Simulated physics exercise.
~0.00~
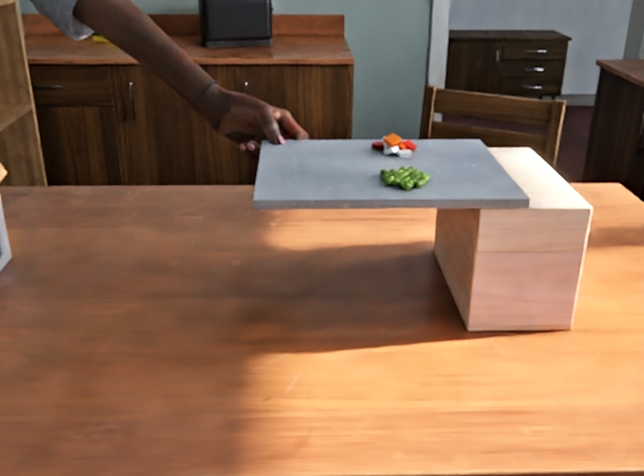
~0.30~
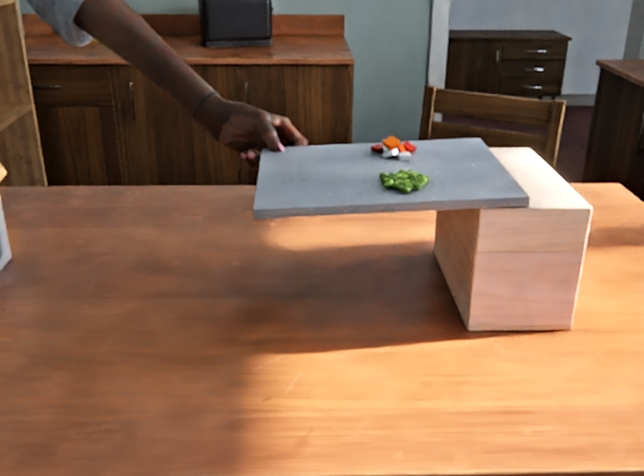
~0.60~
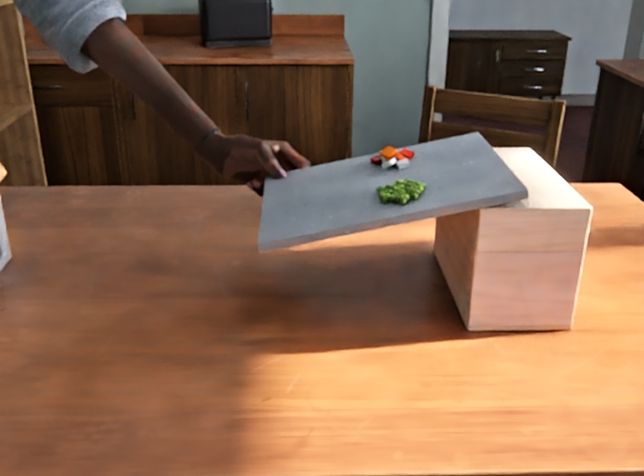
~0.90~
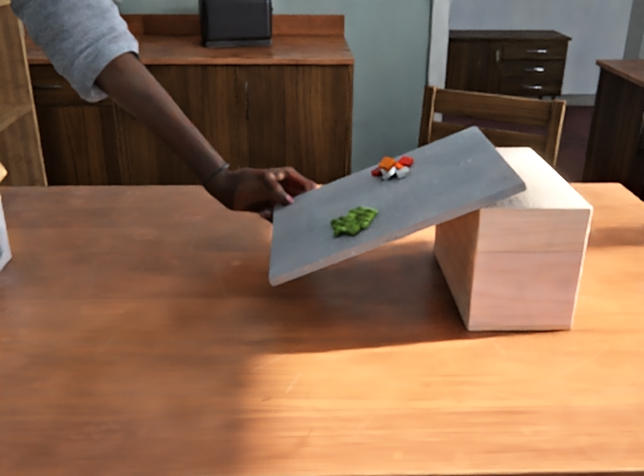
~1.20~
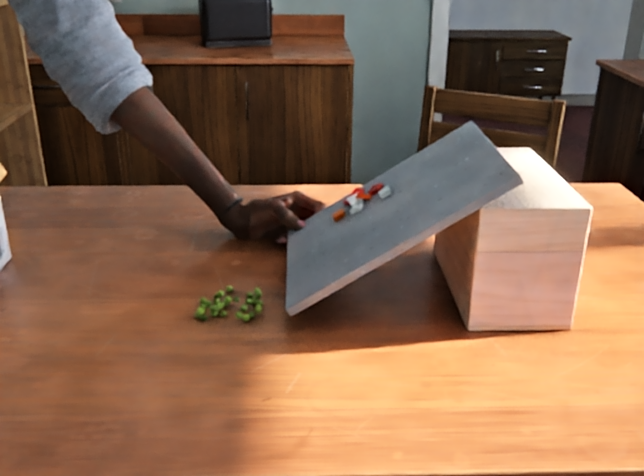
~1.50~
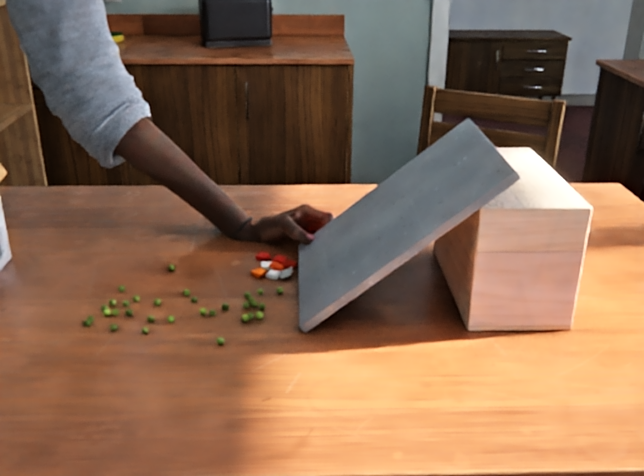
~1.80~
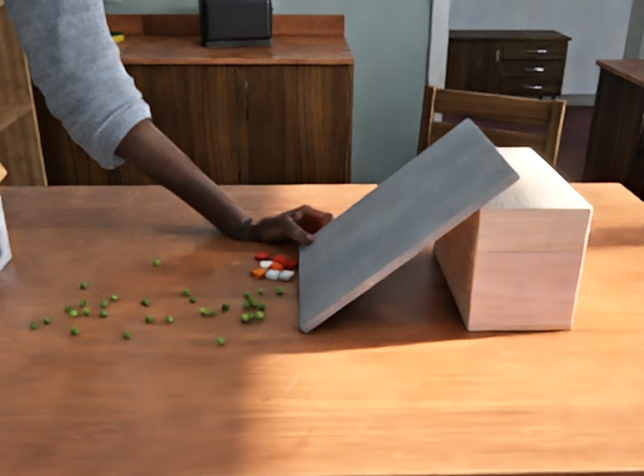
Hand tilting a grey board down from a wooden block, round green bits scattering left and red-and-white pieces settling at its foot.
